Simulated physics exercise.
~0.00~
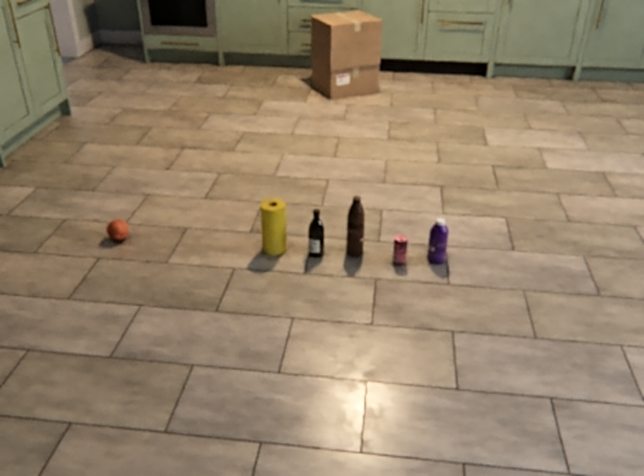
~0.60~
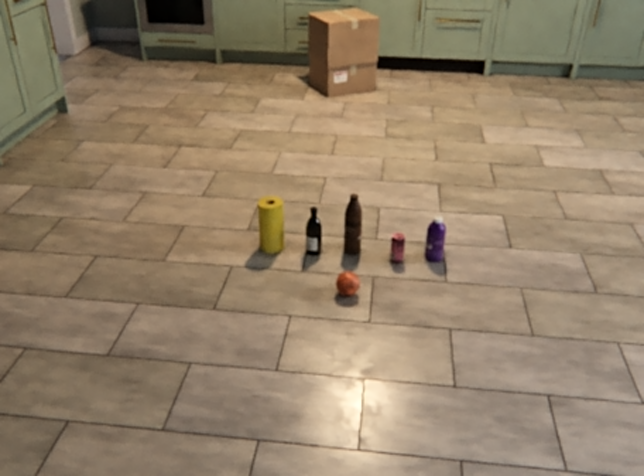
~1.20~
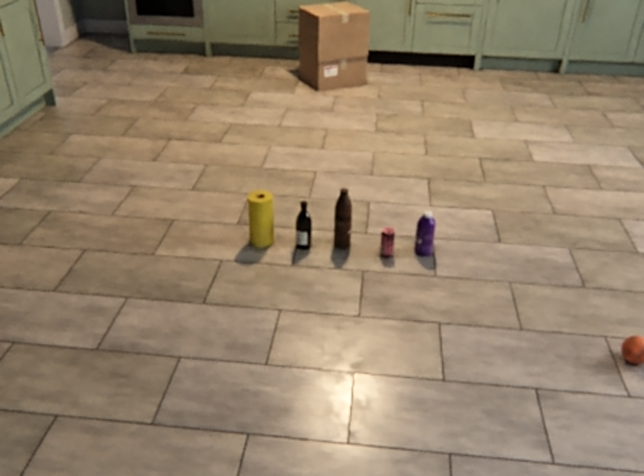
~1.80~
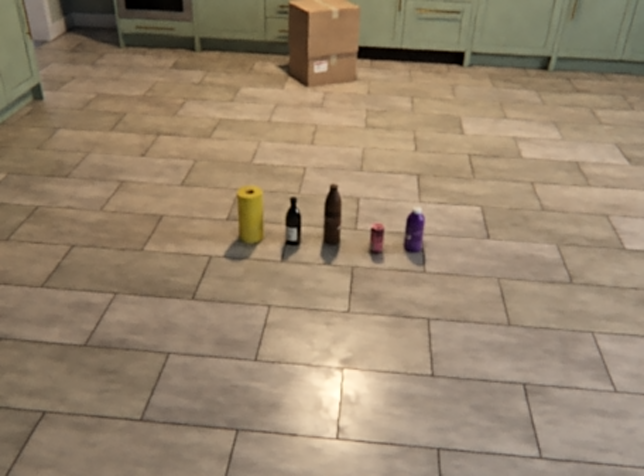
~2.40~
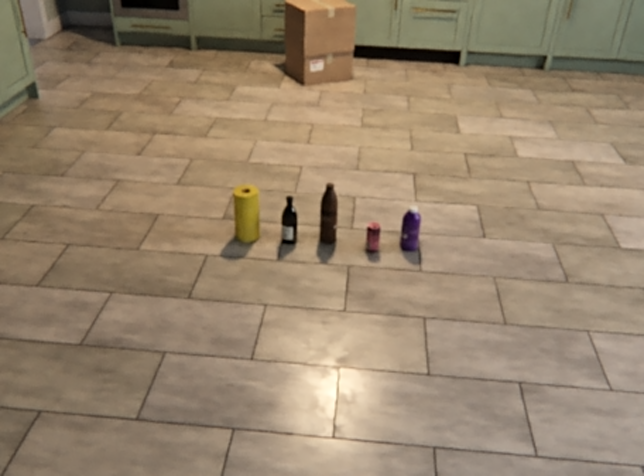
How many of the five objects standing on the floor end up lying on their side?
None of them do. The yellow roll, the three bottles and the pink can are all still upright at the end.
